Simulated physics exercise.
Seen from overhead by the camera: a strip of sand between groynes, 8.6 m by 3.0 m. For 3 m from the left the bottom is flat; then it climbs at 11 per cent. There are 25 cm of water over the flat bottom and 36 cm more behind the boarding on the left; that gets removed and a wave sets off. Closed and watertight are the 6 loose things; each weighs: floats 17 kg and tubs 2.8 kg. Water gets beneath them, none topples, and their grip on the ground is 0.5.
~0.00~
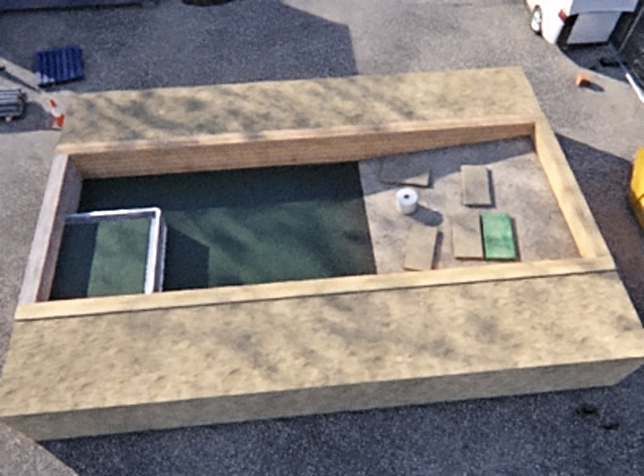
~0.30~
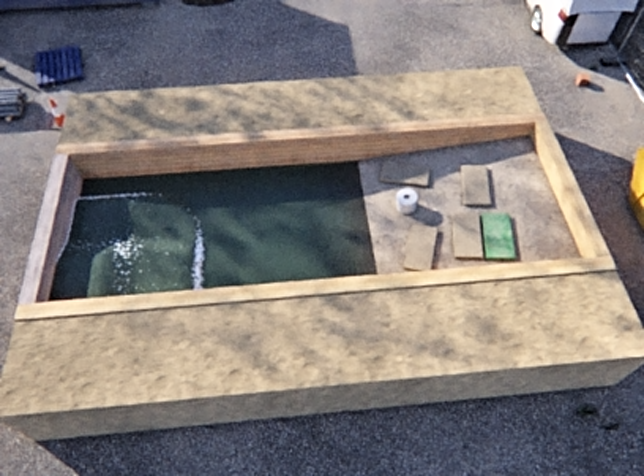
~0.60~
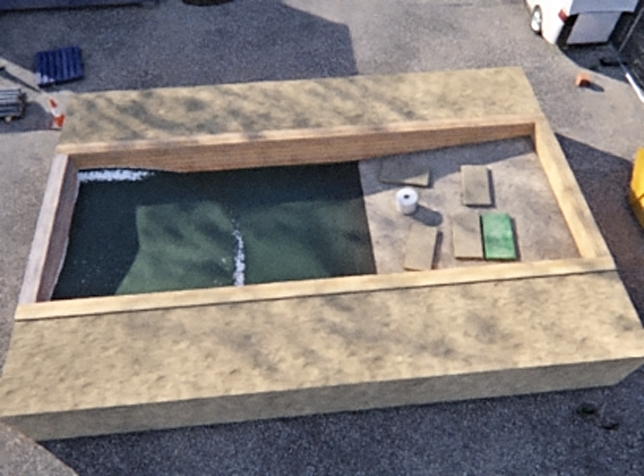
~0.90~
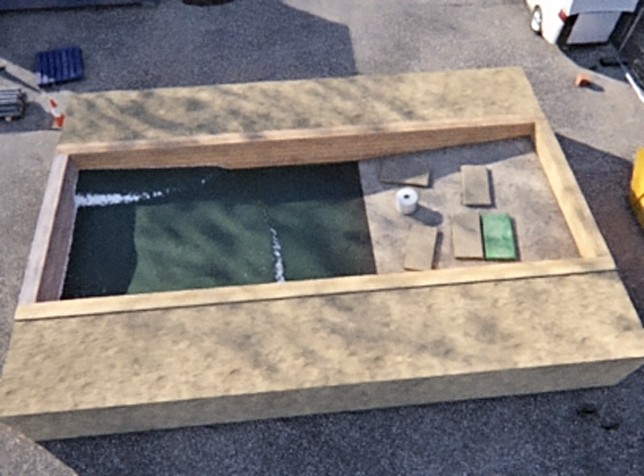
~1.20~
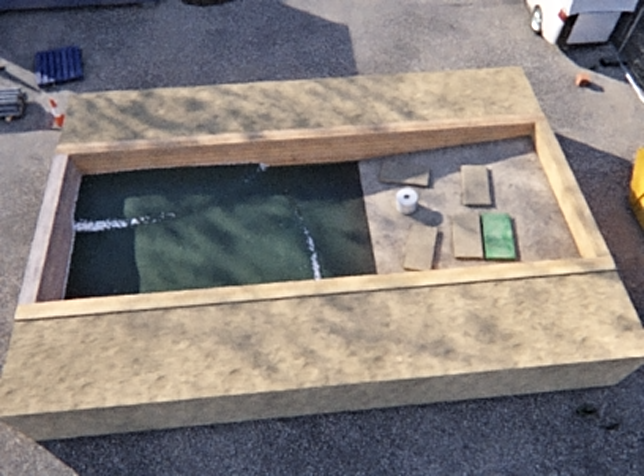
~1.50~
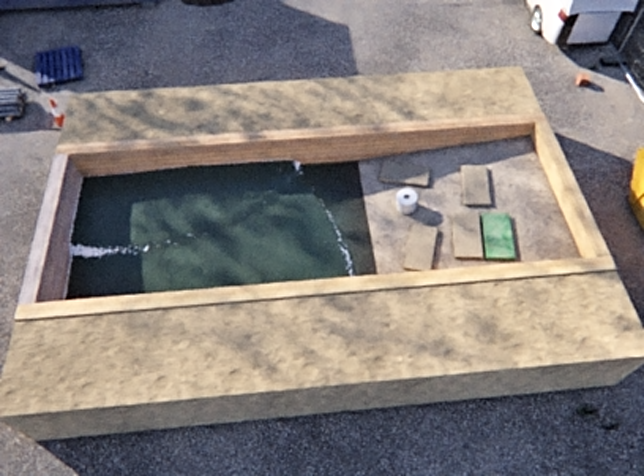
Wave spreading rightward across dark green water in a sand-banked basin after a pale-edged enclosure disappears, boards and tub staying still.
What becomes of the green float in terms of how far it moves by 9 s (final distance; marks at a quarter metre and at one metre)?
It does not really move.
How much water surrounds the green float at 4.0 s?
Roughly 2 cm.
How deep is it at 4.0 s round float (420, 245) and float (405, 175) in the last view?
Around 9 cm and 8 cm.
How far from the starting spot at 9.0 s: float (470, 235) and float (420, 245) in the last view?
In turn: 60 cm, 250 cm.
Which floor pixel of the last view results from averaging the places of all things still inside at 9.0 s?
Roughly at (371, 225).
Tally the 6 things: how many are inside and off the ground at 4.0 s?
3.
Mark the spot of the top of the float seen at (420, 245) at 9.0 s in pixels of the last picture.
Its top ends up at around (283, 260).
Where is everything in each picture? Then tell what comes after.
In the first frame, the green float at (499, 235) rests on the ground; water covers 15.5 m2; 0 of 6 have shifted.
In the second frame, the green float at (499, 235), on the bottom; water covers 15.5 m2; 0 of 6 have shifted.
In the third frame, the green float at (499, 235), on the bottom; 15.5 m2 under water; 0 of 6 have shifted.
In the fourth frame, the green float at (499, 235), on the bottom; water covers 15.5 m2; 0 of 6 have shifted.
In the fifth frame, the green float at (499, 235), on the bottom; water covers 15.5 m2; 0 of 6 have shifted.
In the sixth frame, the green float at (499, 235) rests on the ground; 15.5 m2 under water; 0 of 6 have shifted.
After 2.1 s the green float is near (499, 235), 0.0 m from its start, aground; 0 afloat.
After 4.0 s the green float is near (499, 235), 0.0 m from its start, aground; 3 afloat.
After 6.3 s the green float is near (499, 235), 0.0 m from its start, aground; 3 afloat.
After 9.0 s the green float is near (499, 235), 0.0 m from its start, aground; 3 afloat.
